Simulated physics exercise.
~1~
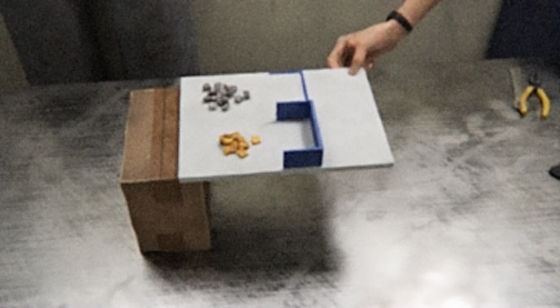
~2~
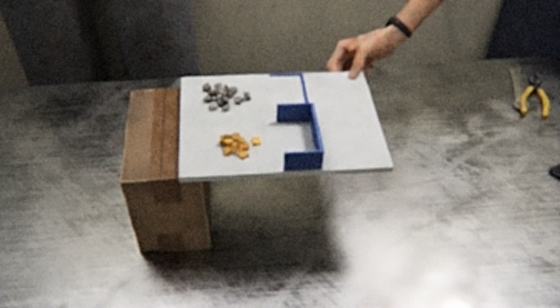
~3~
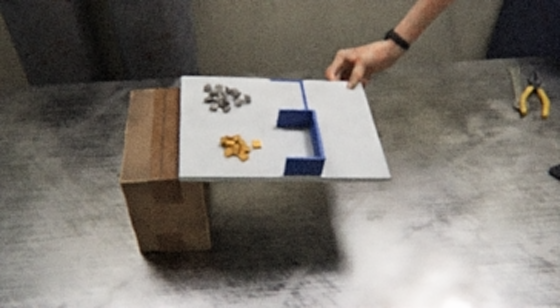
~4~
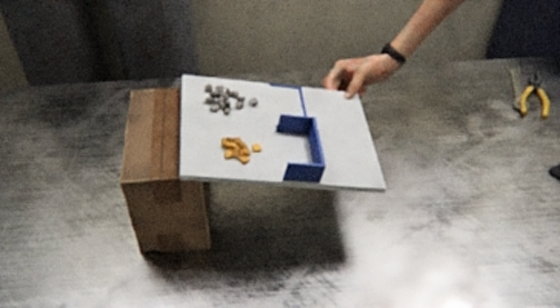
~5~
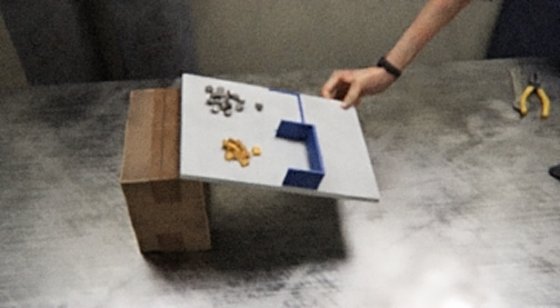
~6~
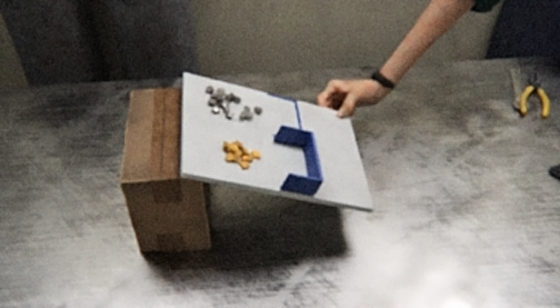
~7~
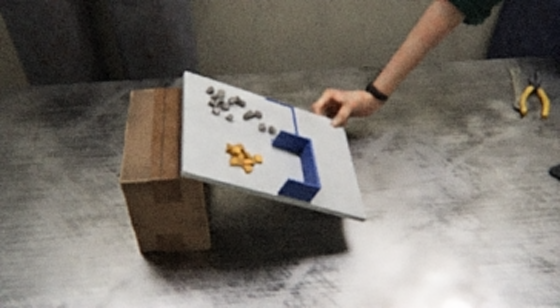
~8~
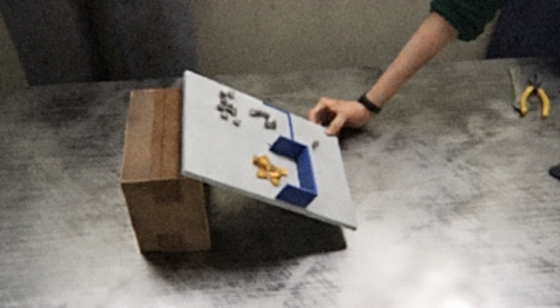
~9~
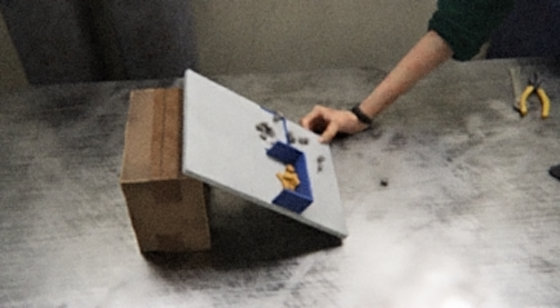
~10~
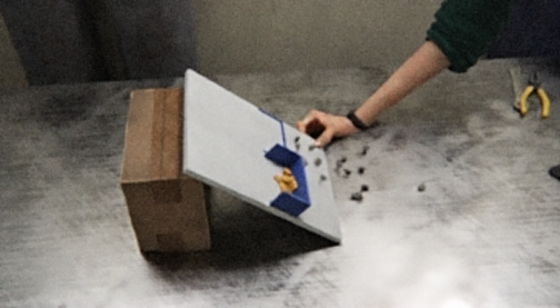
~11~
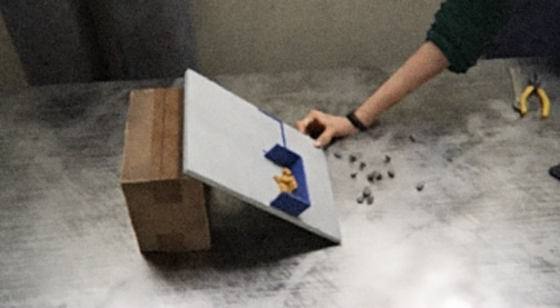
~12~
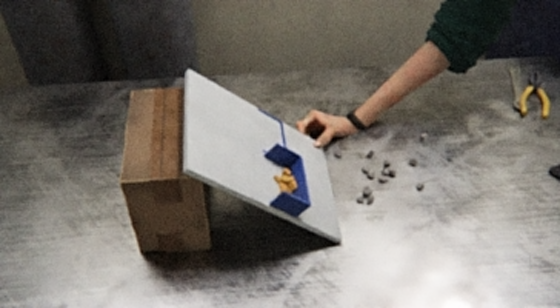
On a grey table, a hand lowers a board's end, orange bits sliding into a blue barrier and grey ones spilling off.
